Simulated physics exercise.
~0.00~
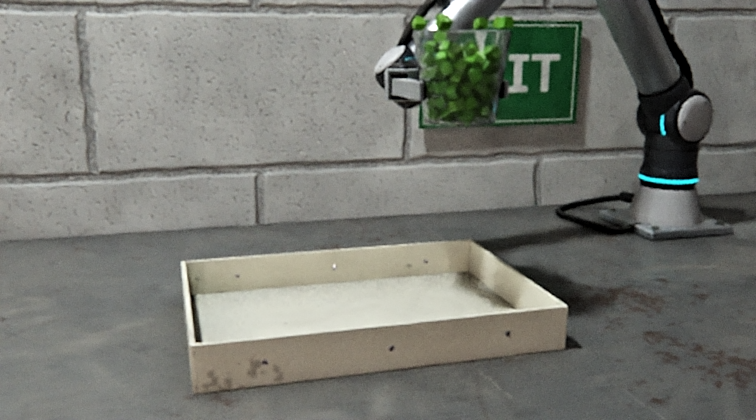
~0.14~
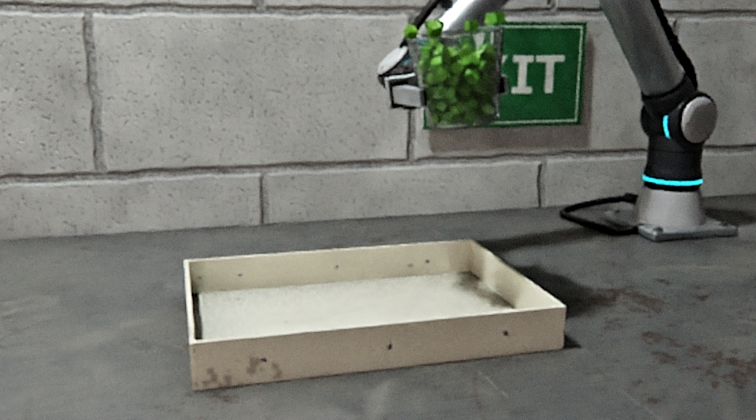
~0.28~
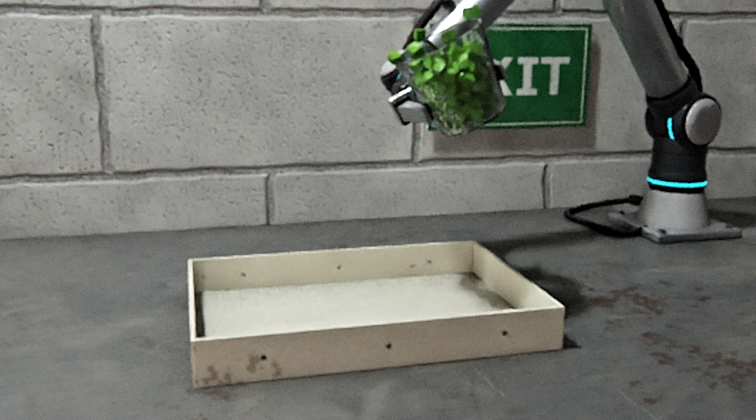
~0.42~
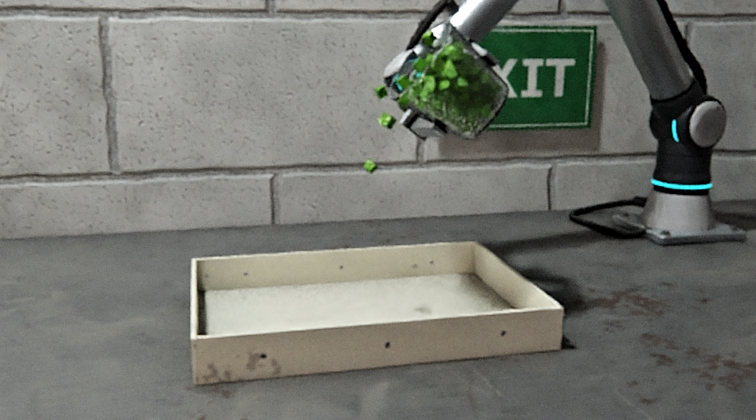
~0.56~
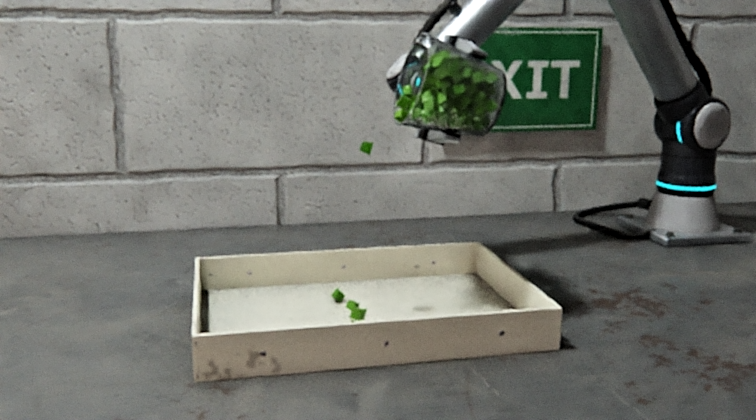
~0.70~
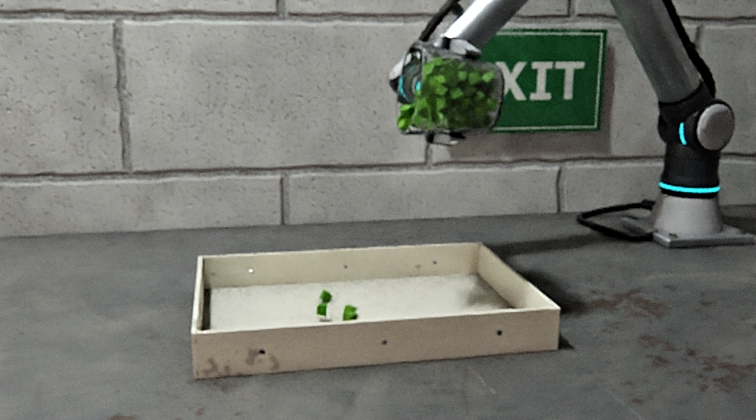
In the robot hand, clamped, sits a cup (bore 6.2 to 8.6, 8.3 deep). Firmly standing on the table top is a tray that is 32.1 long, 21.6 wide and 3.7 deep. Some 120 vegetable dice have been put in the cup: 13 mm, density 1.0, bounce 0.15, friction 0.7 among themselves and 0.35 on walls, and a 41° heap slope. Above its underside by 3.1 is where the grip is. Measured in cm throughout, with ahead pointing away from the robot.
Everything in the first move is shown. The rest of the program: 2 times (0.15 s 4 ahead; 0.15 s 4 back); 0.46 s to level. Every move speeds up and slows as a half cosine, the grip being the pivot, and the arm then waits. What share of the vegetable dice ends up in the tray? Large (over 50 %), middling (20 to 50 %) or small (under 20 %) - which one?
Large.
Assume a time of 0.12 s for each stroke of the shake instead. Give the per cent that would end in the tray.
Then about 85 per cent.
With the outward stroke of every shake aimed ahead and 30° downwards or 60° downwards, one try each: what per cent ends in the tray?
Some 45 and 20 per cent.
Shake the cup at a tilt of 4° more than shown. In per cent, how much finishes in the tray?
I'd put it at around 80 per cent.
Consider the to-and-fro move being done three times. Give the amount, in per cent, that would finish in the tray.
About 85 %.
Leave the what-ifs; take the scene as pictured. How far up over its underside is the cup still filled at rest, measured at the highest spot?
Around 5.0 cm above the underside.
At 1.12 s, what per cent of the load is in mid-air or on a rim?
Roughly 5 percent.
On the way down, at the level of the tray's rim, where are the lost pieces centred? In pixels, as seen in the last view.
Look at roughly (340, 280) in the last picture.
After 1.12 s, tilted 81° forward, highest piece 23 above the table; 64 in the cup, 53 in the tray, 6 in flight or on a rim.
After 1.55 s, tilted 36° forward, highest piece 25 above the table; 87 in the tray, 36 in the cup.
After 1.96 s, level, highest piece 24 above the table; 87 in the tray, 36 in the cup.
After 3.01 s, level, highest piece 24 above the table; 87 in the tray, 36 in the cup.
In the end, 87 in the tray, 36 in the cup. That is 71 % in the tray.
